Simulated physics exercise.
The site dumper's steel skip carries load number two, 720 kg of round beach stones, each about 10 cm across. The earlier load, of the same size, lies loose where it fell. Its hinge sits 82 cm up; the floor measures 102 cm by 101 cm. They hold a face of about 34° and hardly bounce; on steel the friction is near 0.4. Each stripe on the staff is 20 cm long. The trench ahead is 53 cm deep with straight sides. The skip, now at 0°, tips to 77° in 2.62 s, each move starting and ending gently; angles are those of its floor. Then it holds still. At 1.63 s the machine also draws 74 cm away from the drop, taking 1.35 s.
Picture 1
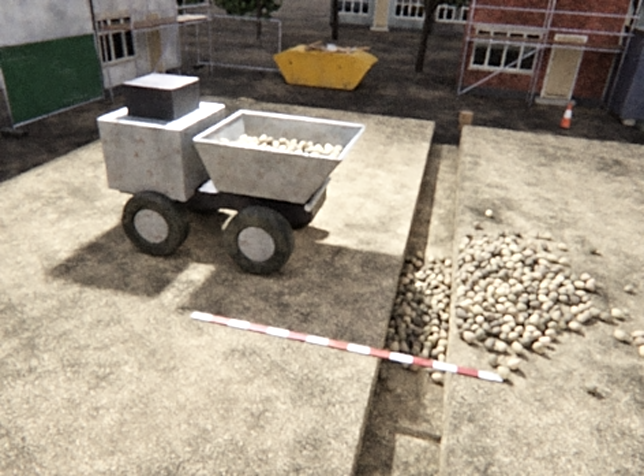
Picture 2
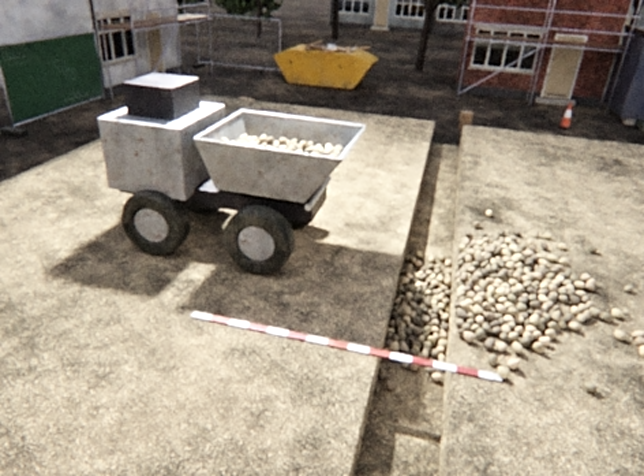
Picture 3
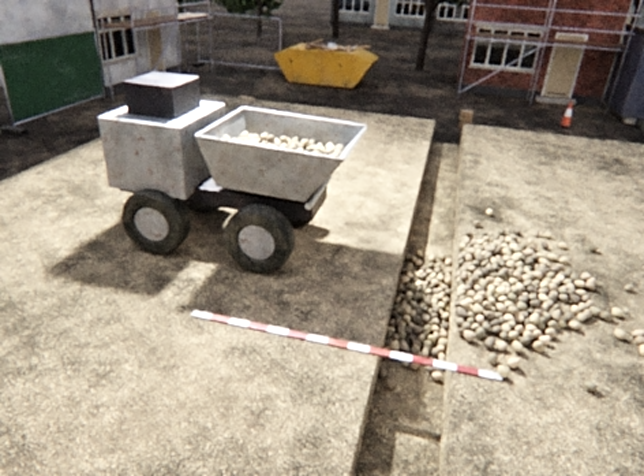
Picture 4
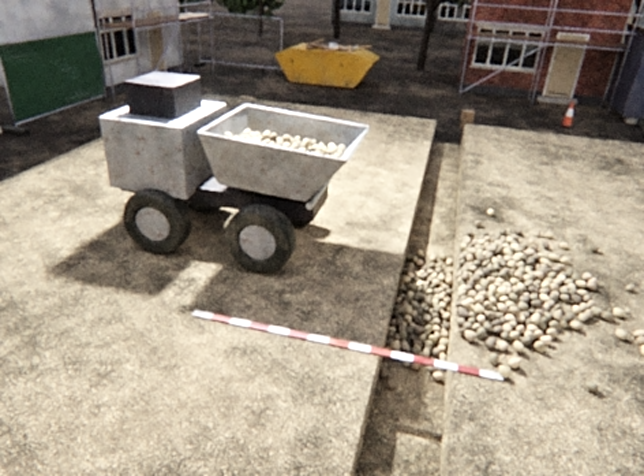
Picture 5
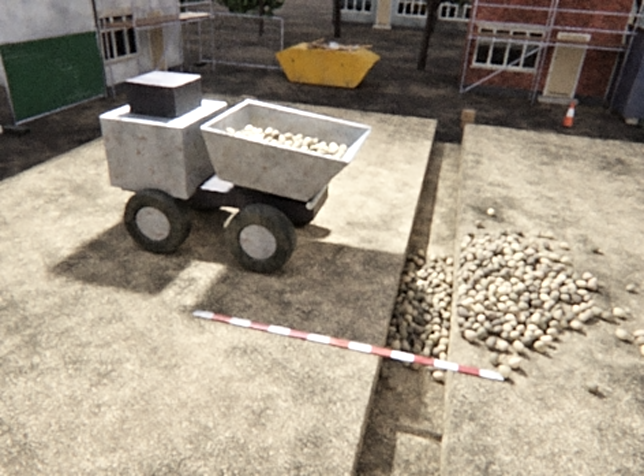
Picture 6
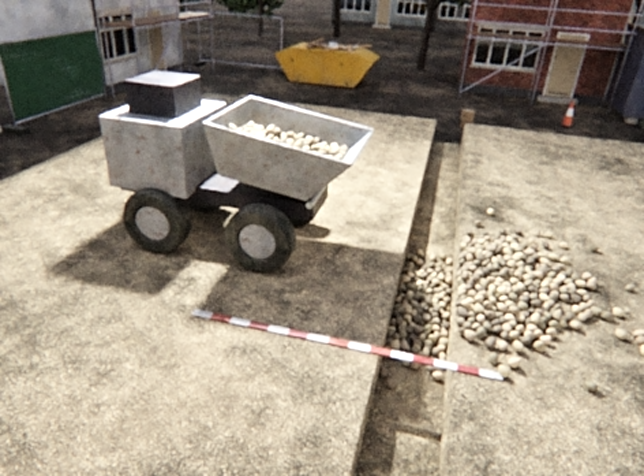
On a building site, a grey dumper's stone-filled skip tilts slightly toward the trench.
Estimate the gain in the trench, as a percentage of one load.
Roughly 28 per cent of a load more.
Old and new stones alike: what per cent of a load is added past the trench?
About 0 per cent.
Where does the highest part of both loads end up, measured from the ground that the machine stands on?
Some 30 cm above that level.
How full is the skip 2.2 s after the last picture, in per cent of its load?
About 20 per cent.
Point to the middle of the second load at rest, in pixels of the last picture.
Their middle is at about (373, 258).
Then, 1.4 s after the last picture the floor is at 65°; in per cent of one load, 97 in the skip, 3 short of the trench, 33 in the trench, 67 past the trench; the foremost stones are at (638, 313).
Then, 2.2 s after the last picture the floor is at 77°; in per cent of one load, 20 in the skip, 56 short of the trench, 58 in the trench, 67 past the trench; the foremost stones are at (638, 313).
Then, 2.9 s after the last picture the floor is at 77°; in per cent of one load, 2 in the skip, 70 short of the trench, 61 in the trench, 67 past the trench; the foremost stones are at (638, 313).
Then, 5.8 s after the last picture the floor is at 77°; in per cent of one load, 0 in the skip, 72 short of the trench, 62 in the trench, 67 past the trench; the foremost stones are at (638, 313). Net gain in the trench, 28.
